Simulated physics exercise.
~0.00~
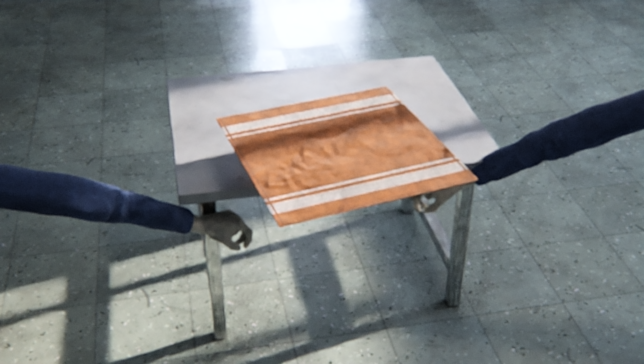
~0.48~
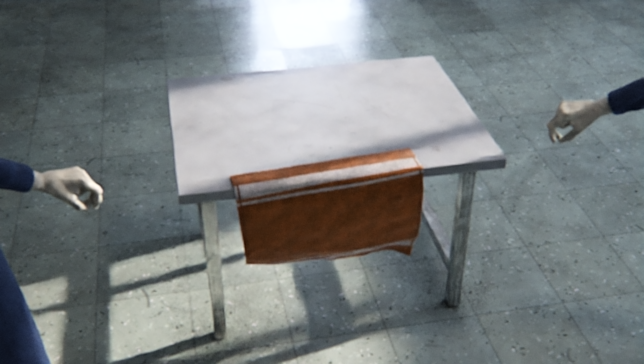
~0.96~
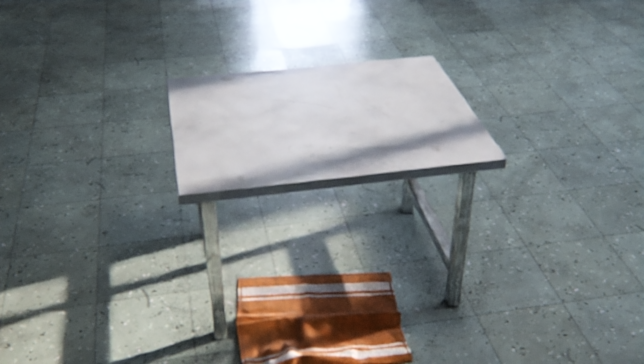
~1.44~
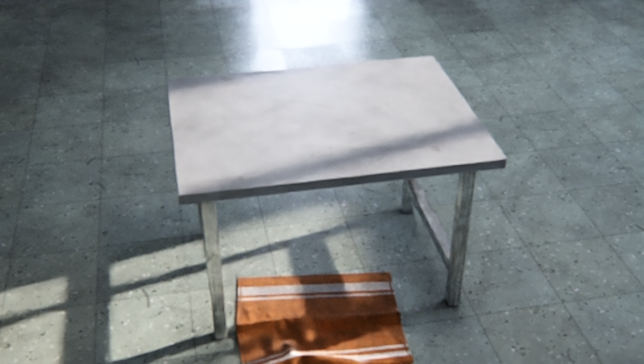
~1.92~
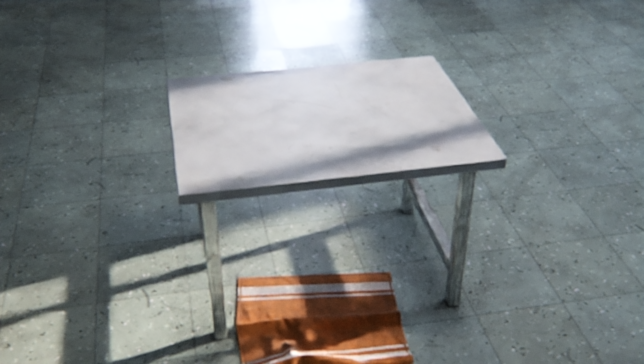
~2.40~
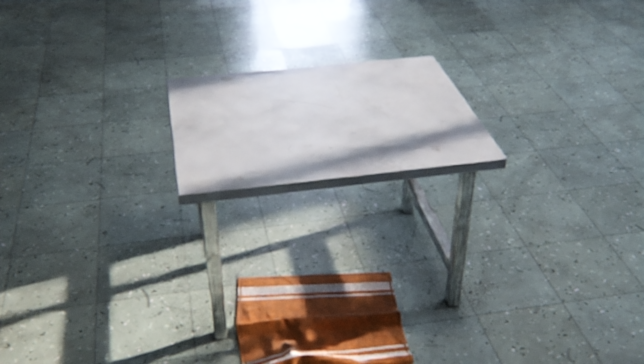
In a room with a gray tiled floor, two hands release an orange hand towel with white stripes partly over the near edge of a pale table. The towel droops over the edge, slides off and ends lying on the floor in front of the table.
